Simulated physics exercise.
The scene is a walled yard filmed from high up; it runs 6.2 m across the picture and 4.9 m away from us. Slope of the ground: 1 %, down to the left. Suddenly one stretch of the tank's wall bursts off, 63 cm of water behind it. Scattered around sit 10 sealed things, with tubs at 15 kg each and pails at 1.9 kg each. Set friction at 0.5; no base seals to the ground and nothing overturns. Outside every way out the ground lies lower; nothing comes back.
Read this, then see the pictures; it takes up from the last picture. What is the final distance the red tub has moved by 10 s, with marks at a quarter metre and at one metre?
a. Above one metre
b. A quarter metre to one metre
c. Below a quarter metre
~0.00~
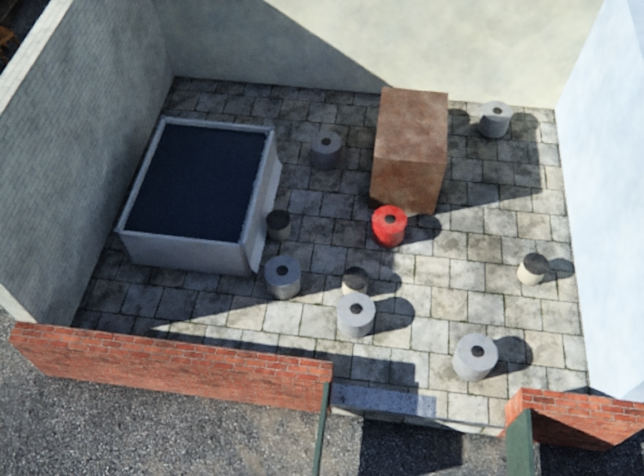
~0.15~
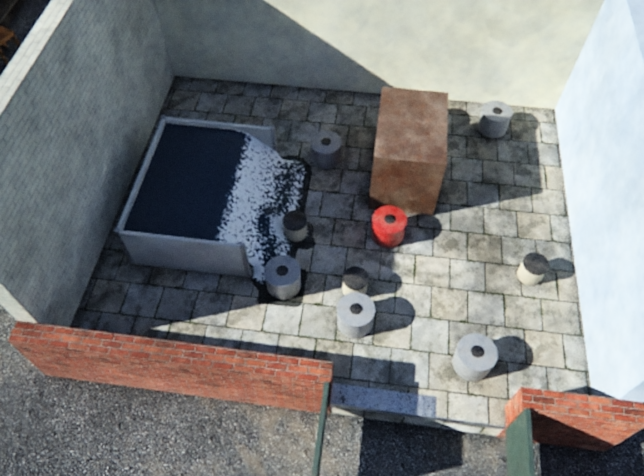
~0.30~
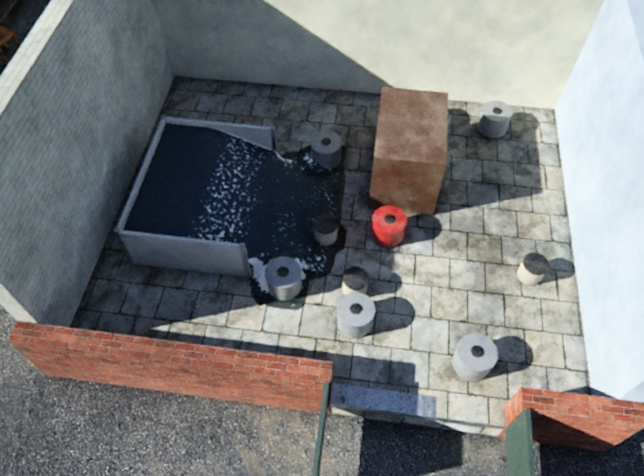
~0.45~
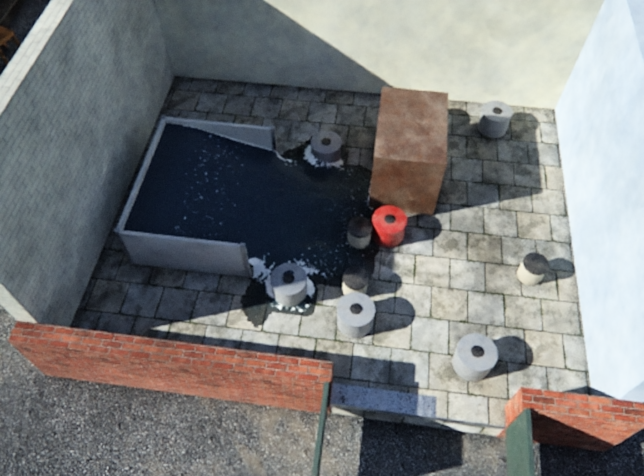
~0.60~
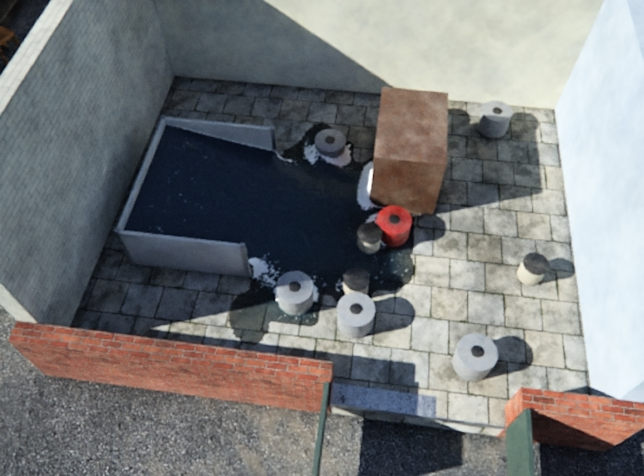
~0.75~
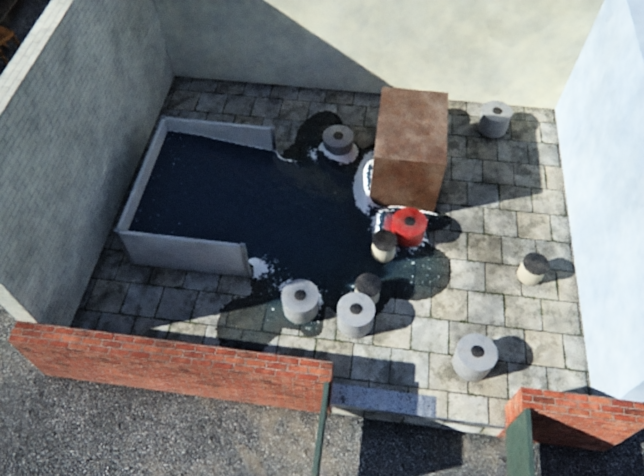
(a) Above one metre.
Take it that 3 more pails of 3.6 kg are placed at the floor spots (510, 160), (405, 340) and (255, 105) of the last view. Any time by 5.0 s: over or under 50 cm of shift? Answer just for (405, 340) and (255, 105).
As asked, in order: Clear of the mark; clear of the mark.
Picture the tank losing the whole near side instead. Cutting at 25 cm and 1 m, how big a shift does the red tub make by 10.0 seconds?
The red tub remains in place.
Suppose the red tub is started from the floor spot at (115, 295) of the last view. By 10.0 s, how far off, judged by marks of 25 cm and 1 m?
In the end it keeps its place.
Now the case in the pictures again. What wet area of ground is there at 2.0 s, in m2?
Somewhere about 19 m2, give or take.
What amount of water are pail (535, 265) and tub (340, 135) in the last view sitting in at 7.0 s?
First roughly 10 cm, second roughly 6 cm.
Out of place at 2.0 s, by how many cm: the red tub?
Around 200 centimetres.
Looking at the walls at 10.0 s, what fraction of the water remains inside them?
78 %.
After 2.0 s the red tub is near (555, 238), 2.1 m from its start, aground; 0 of 10 are out; 4 afloat.
After 4.5 s the red tub is near (505, 140), 2.2 m from its start, aground; 2 of 10 are out; 4 afloat.
After 7.0 s the red tub is near (498, 120), 2.5 m from its start, afloat; 4 of 10 are out; 2 afloat.
After 10.0 s the red tub is near (493, 119), 2.4 m from its start, aground; 4 of 10 are out; 2 afloat.
